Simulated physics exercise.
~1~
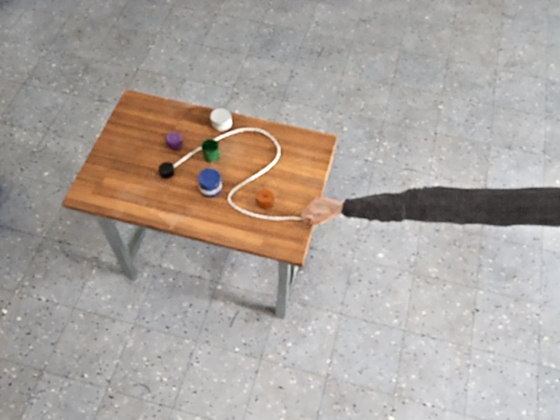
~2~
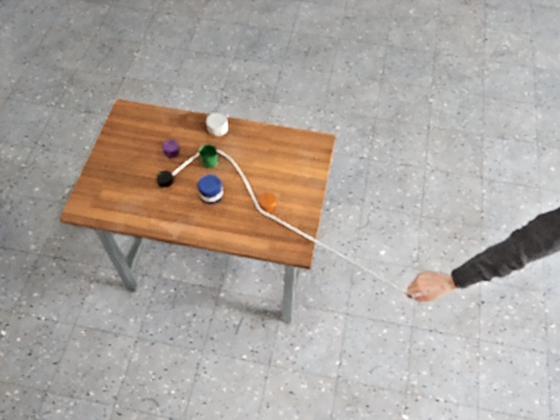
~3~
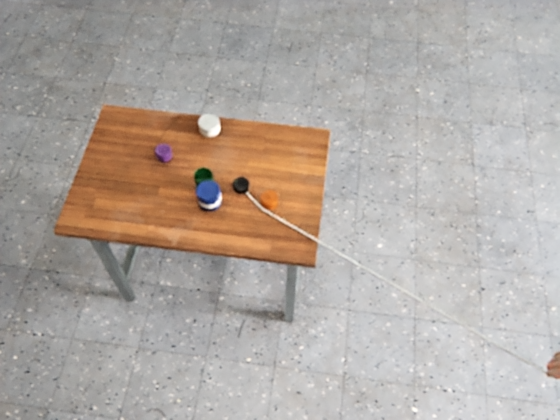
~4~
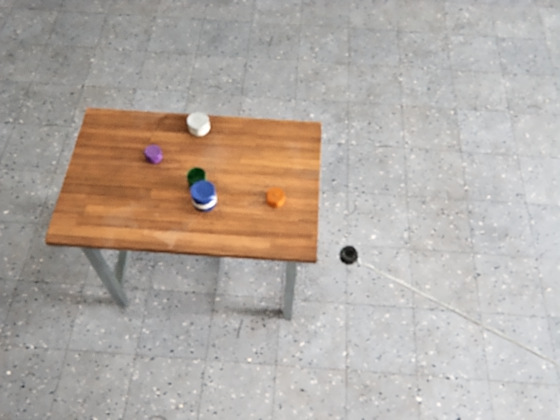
On a wooden table, a hand pulling a white cord rightward past small pots, dragging a black reel off the edge.
